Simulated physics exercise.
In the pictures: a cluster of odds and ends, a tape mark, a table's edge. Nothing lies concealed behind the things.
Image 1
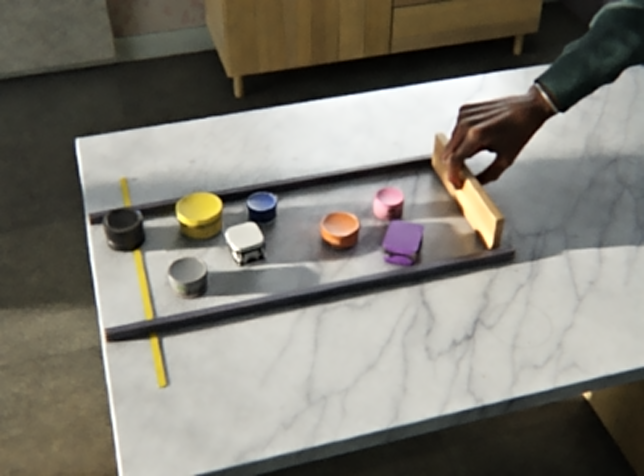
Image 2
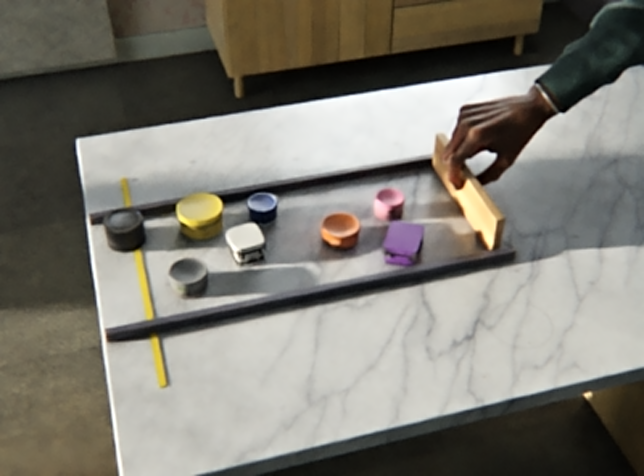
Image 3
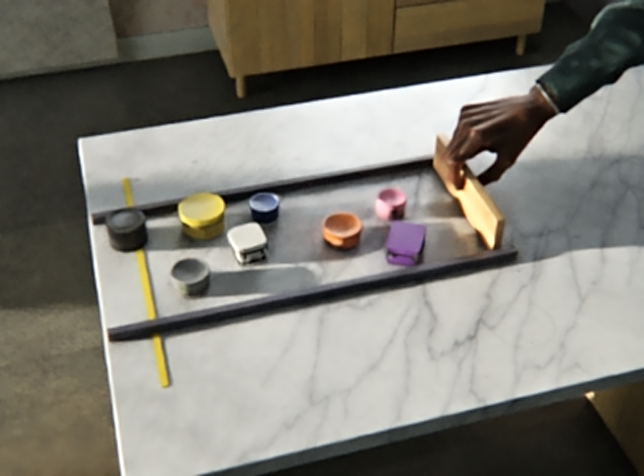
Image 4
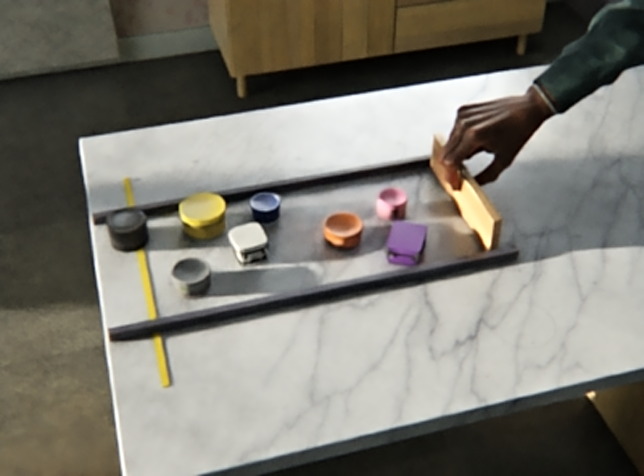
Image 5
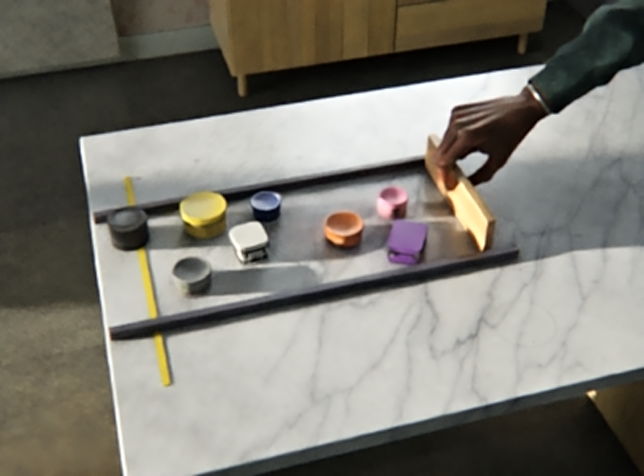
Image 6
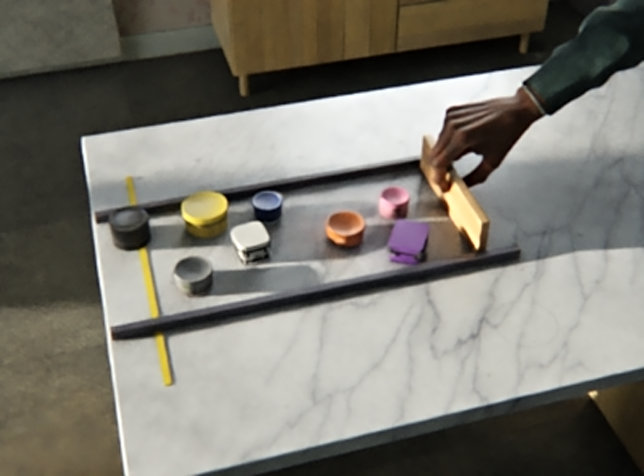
A hand shifted a wooden board slightly left between two dark rails on a marble table, while the small pots, tins and other items, with a yellow tape strip at the left, stayed practically still.
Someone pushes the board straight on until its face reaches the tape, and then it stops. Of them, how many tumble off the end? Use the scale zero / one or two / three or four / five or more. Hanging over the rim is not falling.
On that scale it is three or four.
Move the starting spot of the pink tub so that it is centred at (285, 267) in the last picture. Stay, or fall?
Starting there, it drops down in the end.
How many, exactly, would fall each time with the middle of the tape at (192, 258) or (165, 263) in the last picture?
Result, try by try: 1, 1.
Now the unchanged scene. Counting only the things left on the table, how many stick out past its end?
The count is 0.
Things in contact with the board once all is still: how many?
The figure is 4.
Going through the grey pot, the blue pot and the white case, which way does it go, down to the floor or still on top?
Each one: The grey pot ends up down, the blue pot is not lost, the white case ends up down.
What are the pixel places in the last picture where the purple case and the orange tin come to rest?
The purple case comes to rest close to (135, 303), while the orange tin rests close to (127, 276).
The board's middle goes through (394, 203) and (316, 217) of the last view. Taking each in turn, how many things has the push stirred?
2 and 3.
Soon after, none off yet; black lid at rest near (130, 228); grey pot at rest near (194, 277); yellow tin at rest near (206, 216).
Then, none off yet; black lid at rest near (130, 228); grey pot at rest near (194, 277); yellow tin moved a little near (190, 219).
By the end, the number that fall off is three or four; fallen, white case, yellow tin, grey pot and black lid.
